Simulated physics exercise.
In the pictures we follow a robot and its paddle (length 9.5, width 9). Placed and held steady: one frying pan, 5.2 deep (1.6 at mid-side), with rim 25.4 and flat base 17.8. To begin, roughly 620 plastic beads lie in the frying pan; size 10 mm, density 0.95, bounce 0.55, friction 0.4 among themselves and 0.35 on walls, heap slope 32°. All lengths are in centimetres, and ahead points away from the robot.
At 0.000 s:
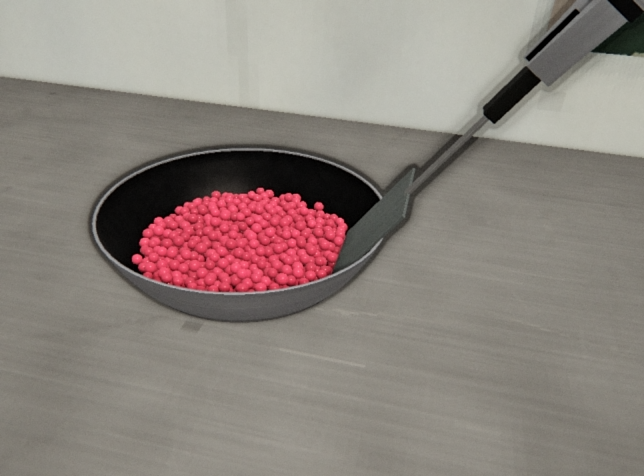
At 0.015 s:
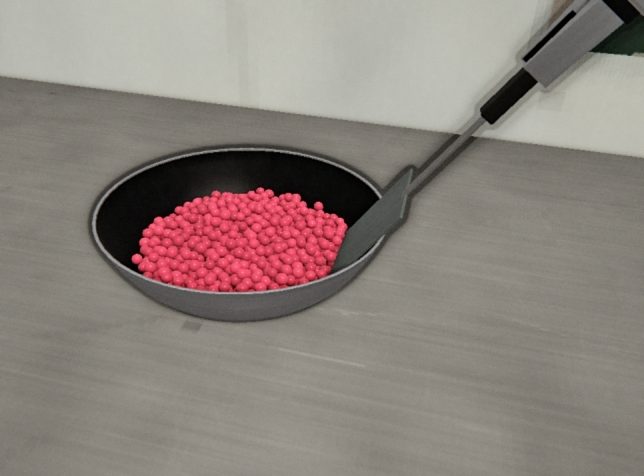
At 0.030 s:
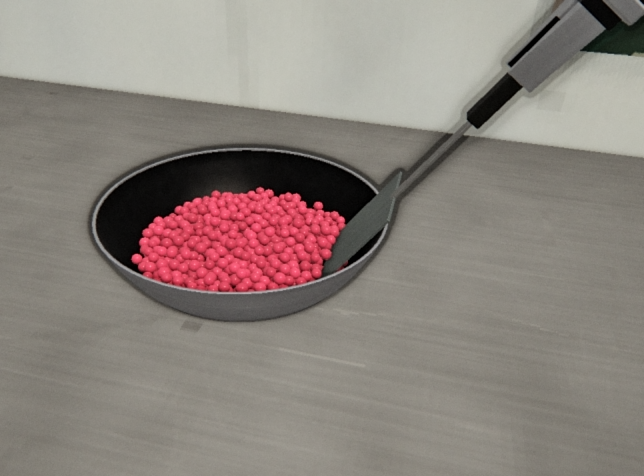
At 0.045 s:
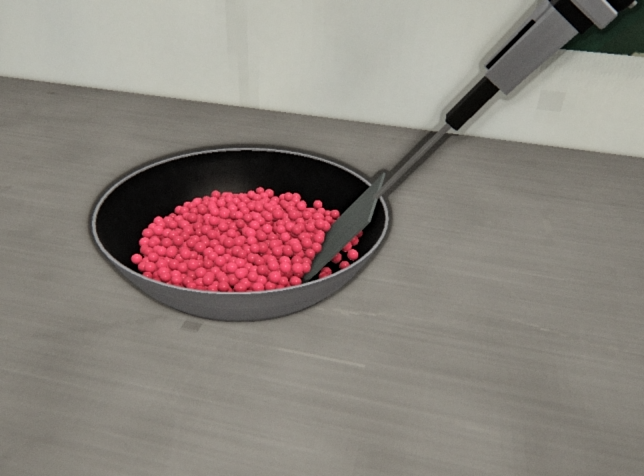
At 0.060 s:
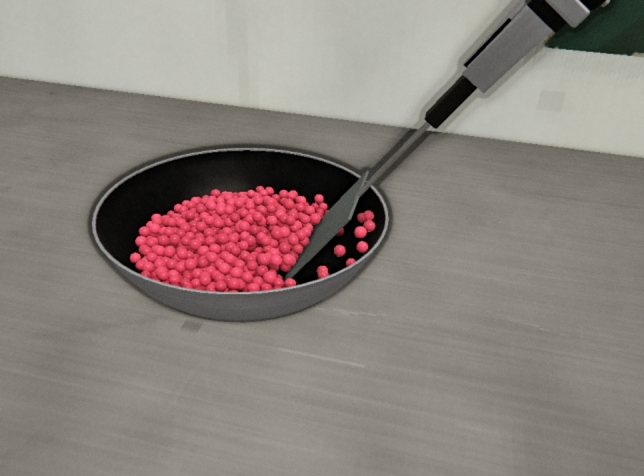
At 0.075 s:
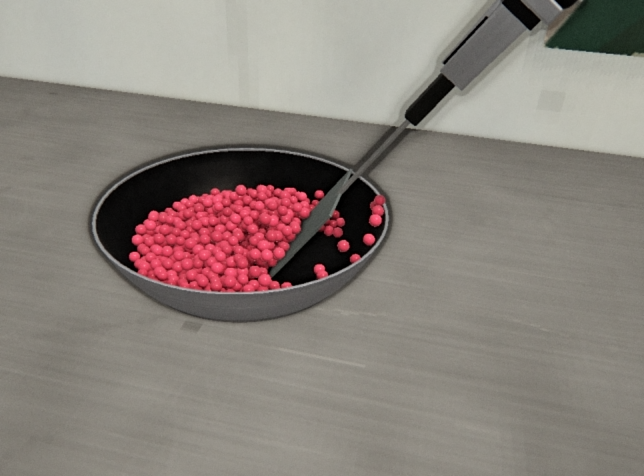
On a gray surface, a robot's paddle rests at the right side of a black frying pan holding a heap of pinkish-red beads, then moves left through them, pushing into the heap while some beads scatter behind it.
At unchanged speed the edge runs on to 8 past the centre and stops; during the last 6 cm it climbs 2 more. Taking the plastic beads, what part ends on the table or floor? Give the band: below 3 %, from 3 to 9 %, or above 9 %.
Above 9 %.
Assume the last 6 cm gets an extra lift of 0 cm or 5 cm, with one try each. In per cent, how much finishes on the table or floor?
It works out to some 15 per cent for the first setting and some 15 per cent for the second.
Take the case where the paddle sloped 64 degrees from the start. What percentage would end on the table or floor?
It would come to roughly 25 percent.
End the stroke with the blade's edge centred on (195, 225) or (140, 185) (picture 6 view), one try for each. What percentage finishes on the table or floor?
The two tries give near 5 and near 35 in a hundred.
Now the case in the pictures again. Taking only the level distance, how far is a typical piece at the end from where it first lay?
Level distance of roughly 4 cm.
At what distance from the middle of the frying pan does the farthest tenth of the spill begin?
Roughly 55 cm.
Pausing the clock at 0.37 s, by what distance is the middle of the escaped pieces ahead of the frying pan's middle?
Some 20 centimetres ahead.
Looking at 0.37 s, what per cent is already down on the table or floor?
About 15 per cent.
After 0.11 s, sloping 55°, highest piece 11 above the table; 618 in the frying pan, 4 on the blade or in flight.
After 0.15 s, sloping 55°, highest piece 13 above the table; 616 in the frying pan, 6 on the blade or in flight.
After 0.37 s, sloping 55°, highest piece 9 above the table; 514 in the frying pan, 89 on the table or floor, 19 on the blade or in flight.
After 1.42 s, sloping 55°, highest piece 5 above the table; 514 in the frying pan, 108 on the table or floor.
In the end, 514 in the frying pan, 108 on the table or floor. That is 17 % on the table or floor.
